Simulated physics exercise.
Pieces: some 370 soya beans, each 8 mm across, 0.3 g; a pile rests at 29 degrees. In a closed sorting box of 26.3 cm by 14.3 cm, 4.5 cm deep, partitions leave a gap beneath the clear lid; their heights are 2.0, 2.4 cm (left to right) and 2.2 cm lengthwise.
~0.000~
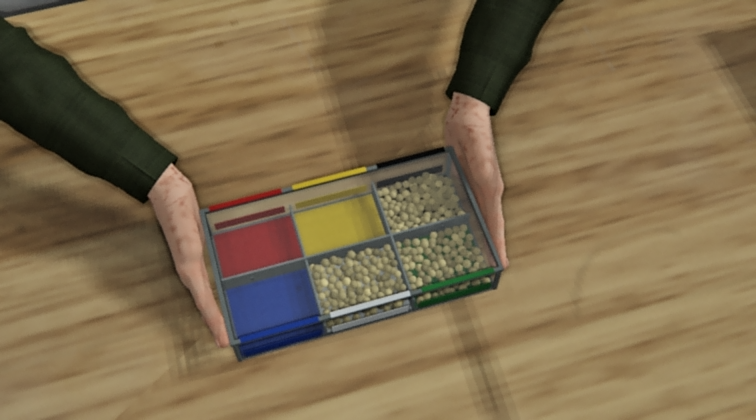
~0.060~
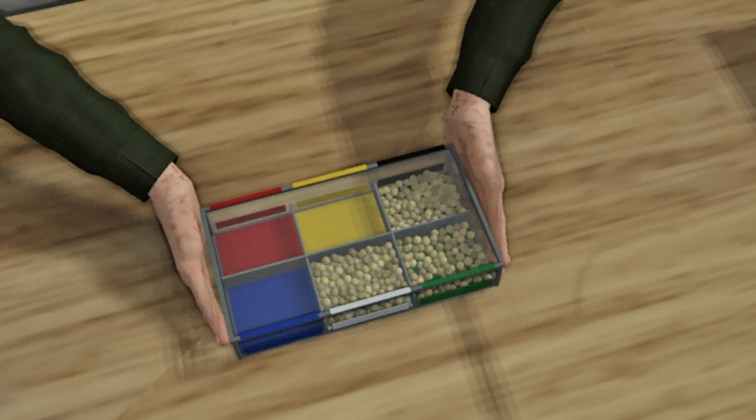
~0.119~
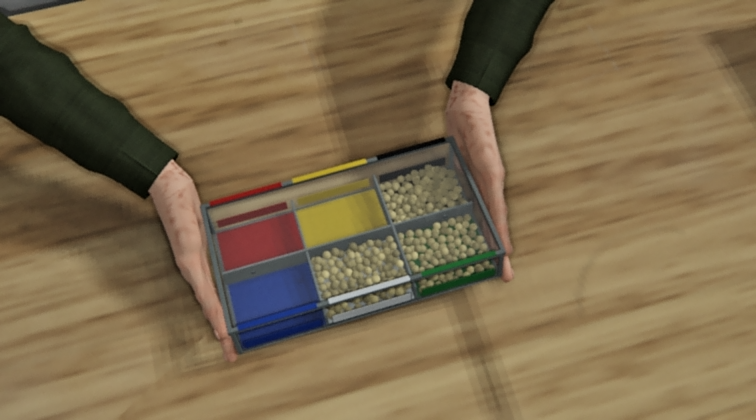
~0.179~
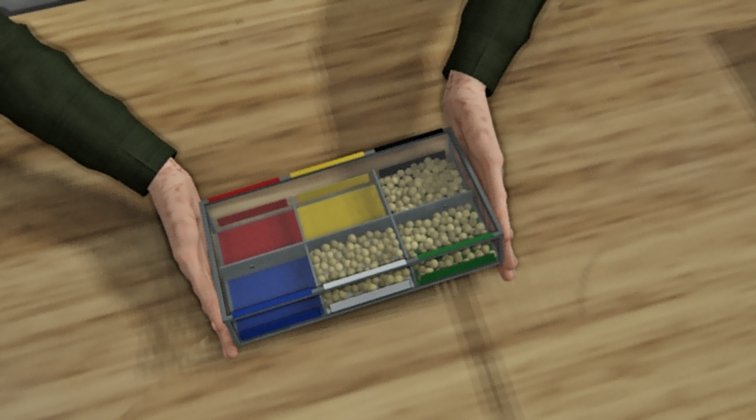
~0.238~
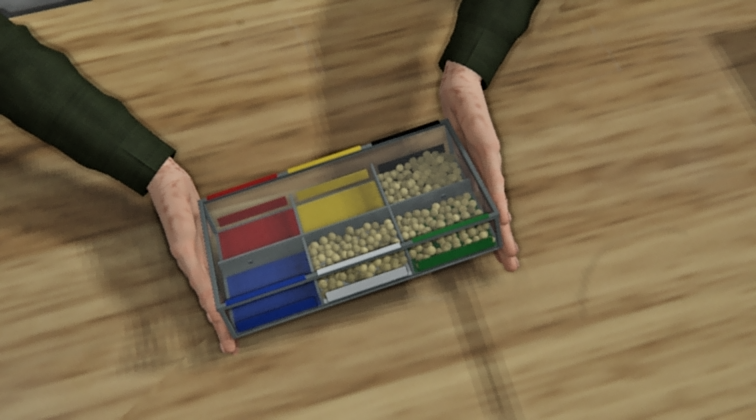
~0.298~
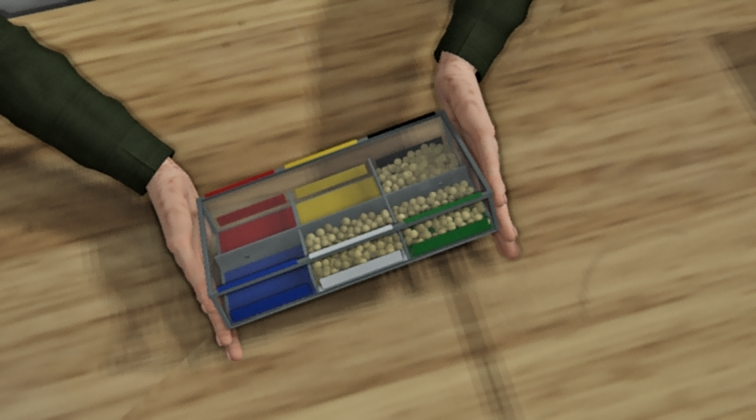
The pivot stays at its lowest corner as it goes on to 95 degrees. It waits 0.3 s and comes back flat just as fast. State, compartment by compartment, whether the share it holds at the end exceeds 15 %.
Red: Beats the threshold, blue: Fails to beat the threshold, green: Fails to beat the threshold, yellow: Beats the threshold, white: Fails to beat the threshold, black: Beats the threshold.
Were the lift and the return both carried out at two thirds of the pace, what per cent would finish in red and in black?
That way red would end with 35 per cent and black with 35 per cent.
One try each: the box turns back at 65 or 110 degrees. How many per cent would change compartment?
I'd expect close to 15 and then close to 75 per cent.
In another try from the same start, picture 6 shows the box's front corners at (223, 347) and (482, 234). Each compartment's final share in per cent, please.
Red 35, blue 60, green 0, yellow 0, white 5, black 0.
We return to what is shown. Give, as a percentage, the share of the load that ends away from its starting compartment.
Near 70 in a hundred.
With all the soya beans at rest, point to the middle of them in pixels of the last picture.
I'd say roughly (341, 218).
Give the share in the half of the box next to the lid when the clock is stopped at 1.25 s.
Around 60 %.
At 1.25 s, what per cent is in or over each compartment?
Red 20, blue 0, green 5, yellow 30, white 5, black 40.
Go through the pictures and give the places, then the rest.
Box tilt 0 degrees, front corners at (234, 341) and (499, 268); green 30 %, white 40 %, black 35 %, in the first picture.
Box tilt 2 degrees, front corners at (234, 338) and (500, 264), in the second picture.
Box tilt 6 degrees, front corners at (232, 330) and (501, 251), lowest corner left back, in the third picture.
Box tilt 12 degrees, front corners at (227, 318) and (499, 233), lowest corner left back, in the fourth picture.
Box tilt 18 degrees, front corners at (220, 306) and (494, 214), lowest corner left back, in the fifth picture.
Box tilt 24 degrees, front corners at (213, 293) and (488, 193), lowest corner left back; green 30 %, white 40 %, black 35 %. Its pace works out near 100 degrees a second, in the sixth picture.
Then, at 1.25 s, tilt 95 degrees; red 20 %, green 5 %, yellow 30 %, white 5 %, black 40 %.
After 1.89 s, tilt 47 degrees; red 35 %, yellow 30 %, black 35 %.
After 2.57 s, tilt 0 degrees; red 35 %, yellow 30 %, black 35 %.
By 3.1 s all is still; red 35 %, blue 0 %, green 0 %, yellow 30 %, white 0 %, black 35 %.
